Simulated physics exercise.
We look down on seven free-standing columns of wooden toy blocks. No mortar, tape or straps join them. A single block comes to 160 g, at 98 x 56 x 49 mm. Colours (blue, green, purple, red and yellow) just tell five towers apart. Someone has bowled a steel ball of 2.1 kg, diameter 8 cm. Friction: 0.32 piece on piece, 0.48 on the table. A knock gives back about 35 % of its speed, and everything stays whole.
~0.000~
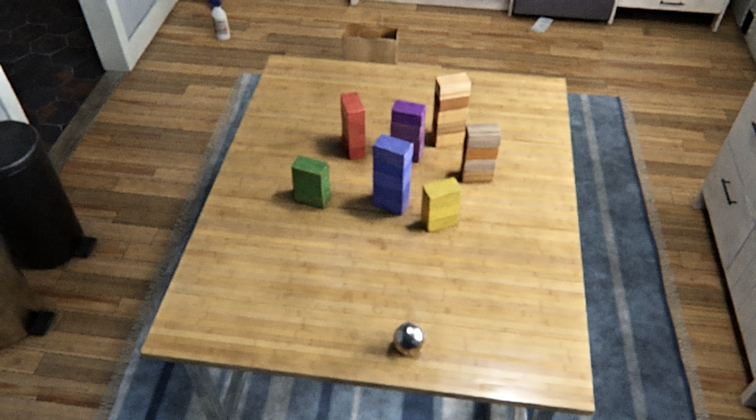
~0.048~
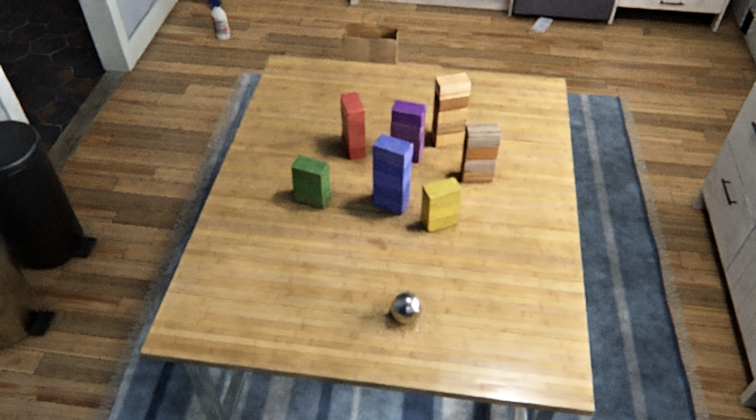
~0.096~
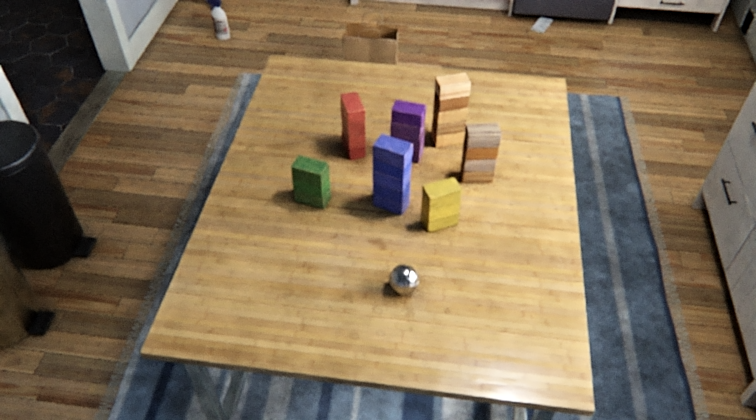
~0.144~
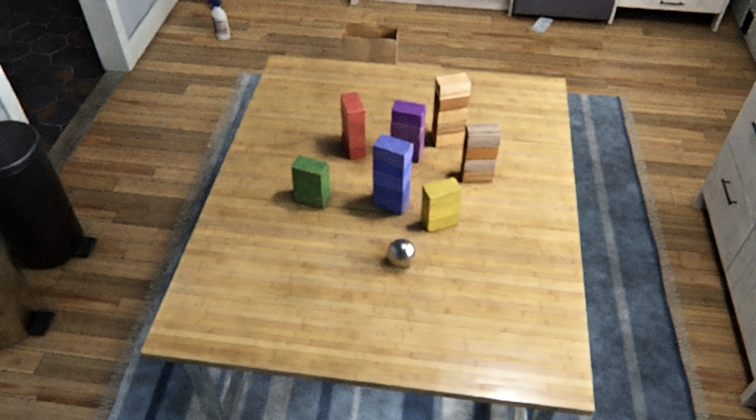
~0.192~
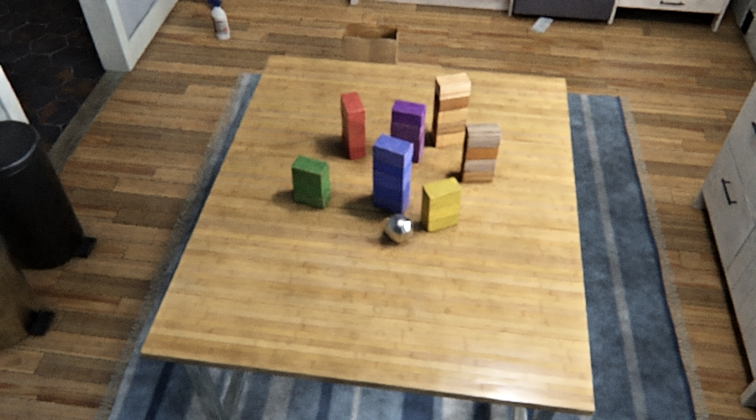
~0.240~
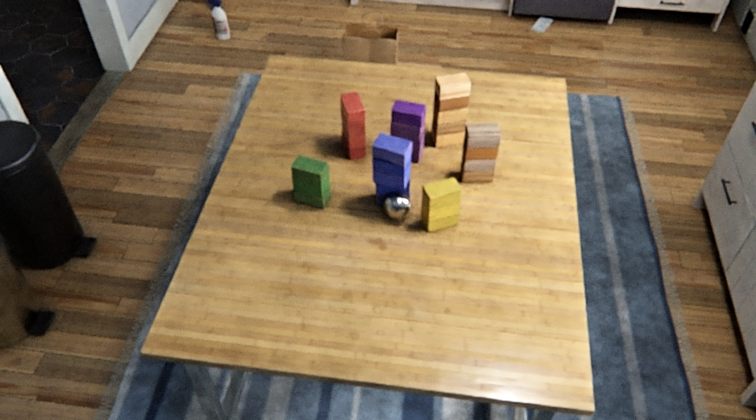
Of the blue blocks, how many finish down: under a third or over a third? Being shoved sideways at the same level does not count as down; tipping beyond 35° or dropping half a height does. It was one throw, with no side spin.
The part is more than a third.
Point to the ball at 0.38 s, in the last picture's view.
Near (394, 156).
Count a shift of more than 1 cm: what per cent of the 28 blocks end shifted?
45 per cent.
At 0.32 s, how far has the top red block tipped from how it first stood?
Some 0°.
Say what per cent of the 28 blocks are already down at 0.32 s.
By then 15 per cent.
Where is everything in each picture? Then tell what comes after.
In the first frame (places mark the middle of the side facing us), ball (409, 338) 40 cm from contact, 1.9 m/s; top blue block (393, 144); top red block (352, 102); nothing disturbed.
In the second frame, ball (406, 308) 31 cm from contact, 1.9 m/s; top blue block (393, 144).
In the third frame, ball (404, 279) 22 cm from contact, 1.9 m/s; top blue block (393, 144).
In the fourth frame, ball (402, 253) 13 cm from contact, 1.9 m/s; top blue block (393, 144).
In the fifth frame, ball (399, 228) 34 mm from contact, 1.9 m/s; top blue block (393, 144).
In the sixth frame, ball (397, 206) after contact, 1.7 m/s; top blue block (392, 143) leaning 5°; top purple block (406, 119); 5 disturbed, none down.
After 0.32 s, ball still moving; 4 of the 5 blue blocks down (4 of 28 in all colours); top blue block leaning 36°.
After 0.38 s, ball still moving; 4 of the 5 blue blocks down (4 of 28 in all colours); top blue block leaning 56°, 54 mm lower.
After 0.48 s, ball still moving; 4 of the 5 blue blocks down (4 of 28 in all colours); top blue block leaning 42°, 17 cm lower; top purple block leaning 12°.
After 0.72 s, ball still moving; 3 of the 5 blue blocks down (5 of 28 in all colours); top blue block on its side; top purple block on its side.
At rest (1.3 s), ball rolling away; 3 of the 5 blue blocks down (5 of 28 in all colours); top blue block on its side; top purple block on its side. That is 60 per cent. As the last picture would show them, middles, top blue block near (390, 235), top purple block near (379, 137).
